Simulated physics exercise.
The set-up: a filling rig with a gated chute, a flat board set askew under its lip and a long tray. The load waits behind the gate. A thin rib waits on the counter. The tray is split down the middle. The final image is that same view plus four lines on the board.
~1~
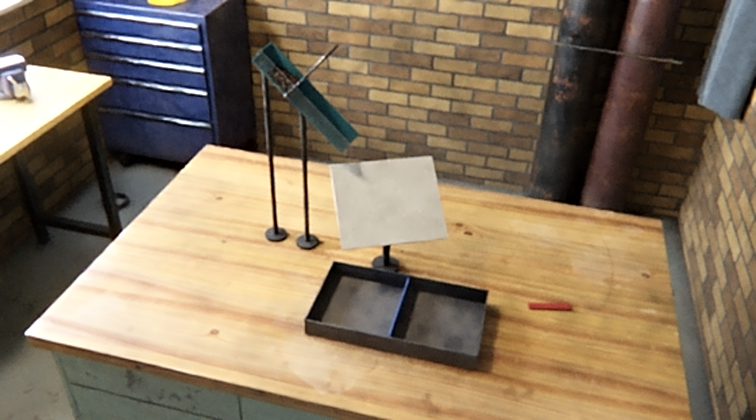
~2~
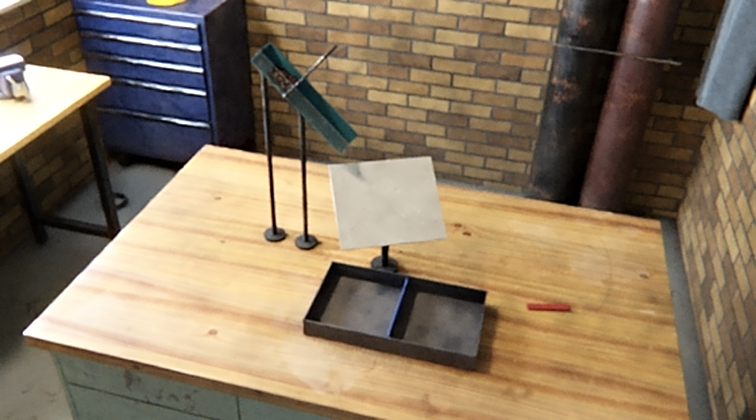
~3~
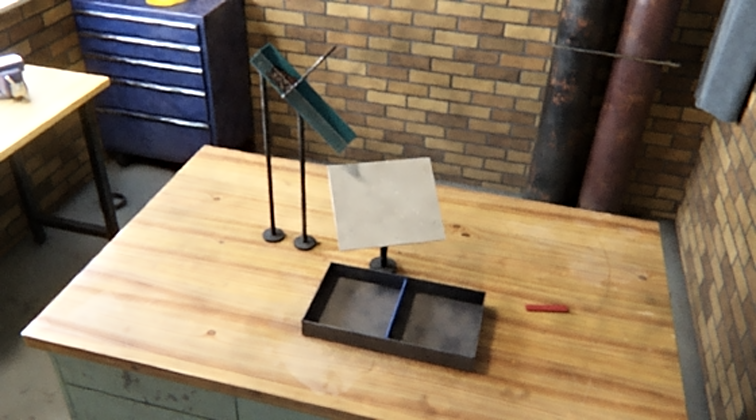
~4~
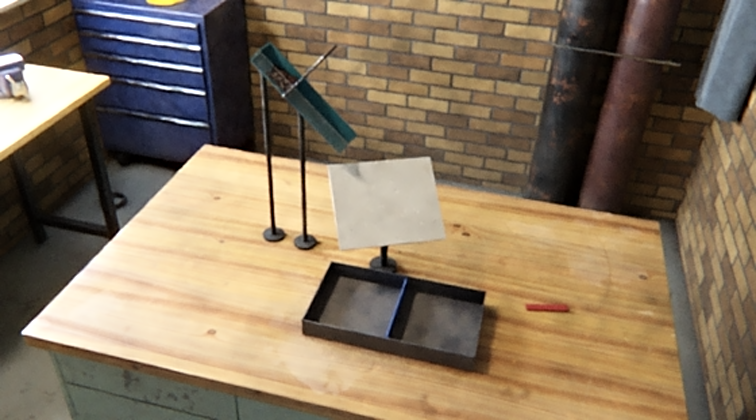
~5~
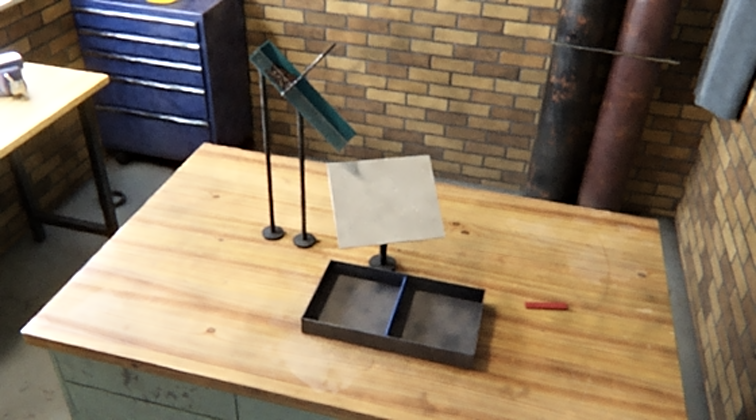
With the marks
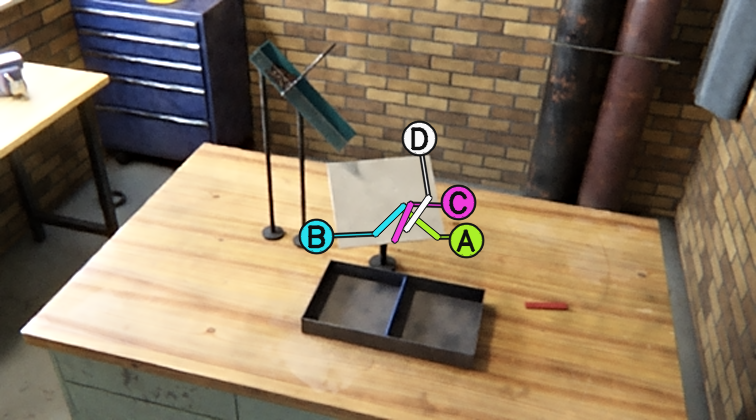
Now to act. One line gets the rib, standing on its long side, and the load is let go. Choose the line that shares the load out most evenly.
D works best here.
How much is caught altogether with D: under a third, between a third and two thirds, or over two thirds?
Line D gives over two thirds.
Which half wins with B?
The left half.
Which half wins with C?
Left.
On the marked copy, line A from (404, 210) to (437, 237); line B from (403, 206) to (375, 233); line C from (410, 204) to (394, 240); line D from (428, 197) to (406, 229).
For line A, of what is caught, a stray few in the left half, nearly all in the right.
For line B, of what is caught, most in the left half, a small part in the right.
For line C, of what is caught, nearly all in the left half, a small part in the right.
For line D, of what is caught, about half in the left half, about half in the right.
